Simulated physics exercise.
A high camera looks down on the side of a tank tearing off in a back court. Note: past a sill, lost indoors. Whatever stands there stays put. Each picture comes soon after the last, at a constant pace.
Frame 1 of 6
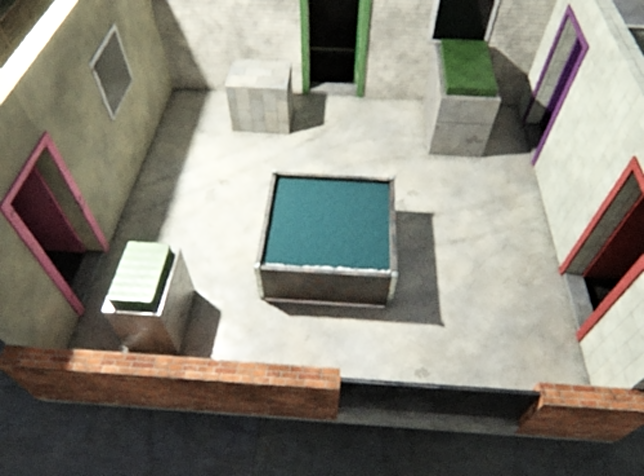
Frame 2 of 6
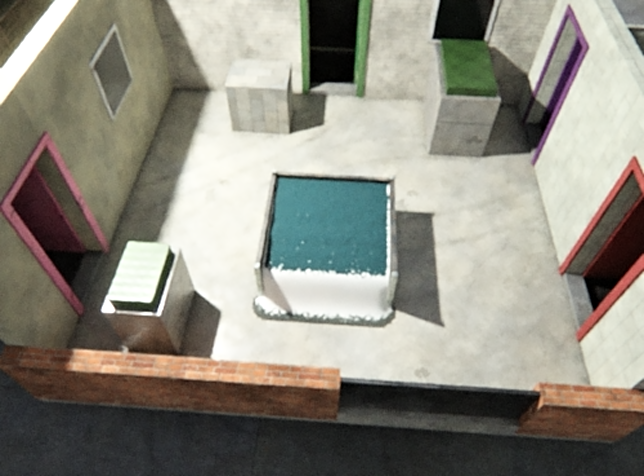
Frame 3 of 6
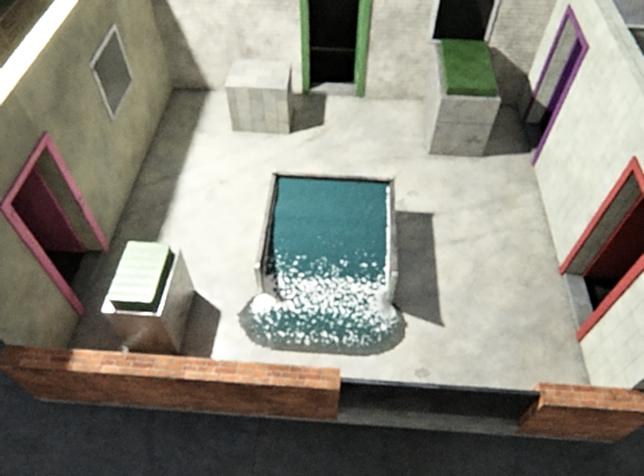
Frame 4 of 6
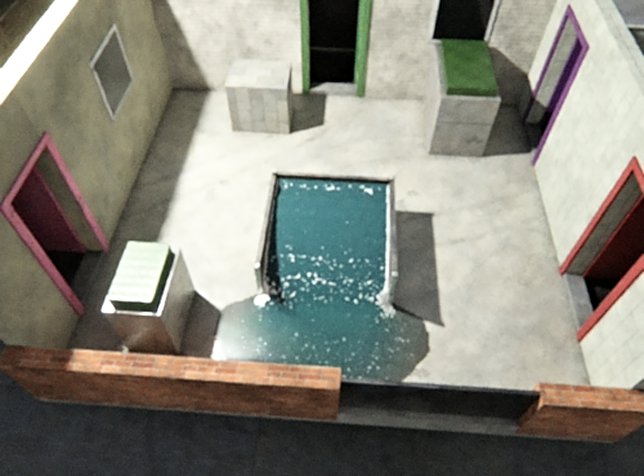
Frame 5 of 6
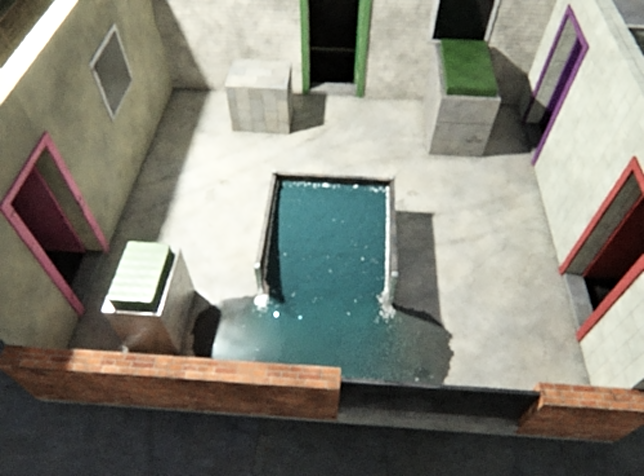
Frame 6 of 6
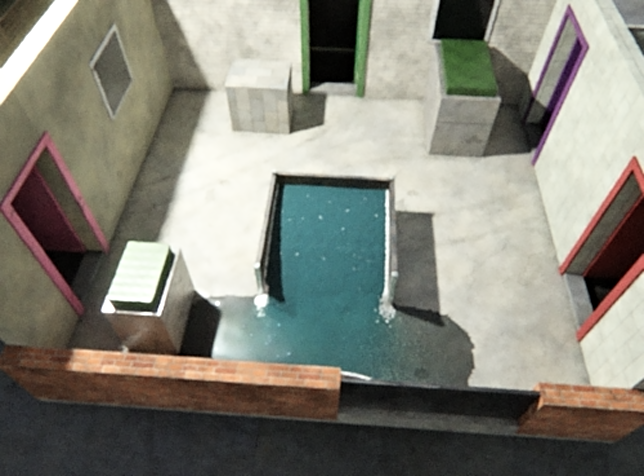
A square tank loses its front side and teal water pours out across the court floor.
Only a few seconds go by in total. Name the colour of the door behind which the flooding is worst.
Red.
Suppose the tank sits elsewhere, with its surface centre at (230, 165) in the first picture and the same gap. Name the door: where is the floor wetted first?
I'd say the pink-painted one gets it first.
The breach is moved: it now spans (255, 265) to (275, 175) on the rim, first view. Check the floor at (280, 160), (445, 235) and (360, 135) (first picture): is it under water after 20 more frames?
Untouched, untouched, untouched.
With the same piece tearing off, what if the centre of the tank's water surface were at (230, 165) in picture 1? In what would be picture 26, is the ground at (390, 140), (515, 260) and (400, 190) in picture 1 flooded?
In order: Unreached, reached, unreached.
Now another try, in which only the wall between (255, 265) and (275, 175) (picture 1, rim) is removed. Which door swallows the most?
I'd say the pink-painted one.
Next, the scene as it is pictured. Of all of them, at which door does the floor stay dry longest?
It's the door marked green.
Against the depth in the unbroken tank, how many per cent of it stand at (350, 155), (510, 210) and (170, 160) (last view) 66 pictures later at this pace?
In order: About 10, 10 and 8 in a hundred.
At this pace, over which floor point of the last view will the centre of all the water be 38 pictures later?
About (343, 231) in the last view.
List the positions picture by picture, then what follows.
The tank at (329, 224) is whole and still, in the first picture.
The front is at (258, 300), out from the gap at (325, 291), in the second picture.
Water pours out at (325, 292) and has run to (249, 324), in the third picture.
Water pours out at (325, 293) and has run to (230, 348), in the fourth picture.
The front is at a hidden place, out from the gap at (325, 293), in the fifth picture.
The front is at a hidden place, out from the gap at (325, 293), in the sixth picture.
A moment on, water covers 15 % of the floor; pink door not reached, green door not reached, red door not reached, purple door not reached.
Next, water covers 30 % of the floor; pink door wet at the sill, nothing in, green door not reached, red door wet at the sill, nothing in, purple door not reached.
Then, water covers 60 % of the floor; pink door wet at the sill, nothing in, green door not reached, red door some in, purple door wet at the sill, nothing in.
Later, water covers 85 % of the floor; pink door a trickle in, green door wet at the sill, nothing in, red door some in, purple door wet at the sill, nothing in.
In the end, water covers 100 % of the floor; pink door a trickle in, green door wet at the sill, nothing in, red door some in, purple door a trickle in; the red door has let in the most.
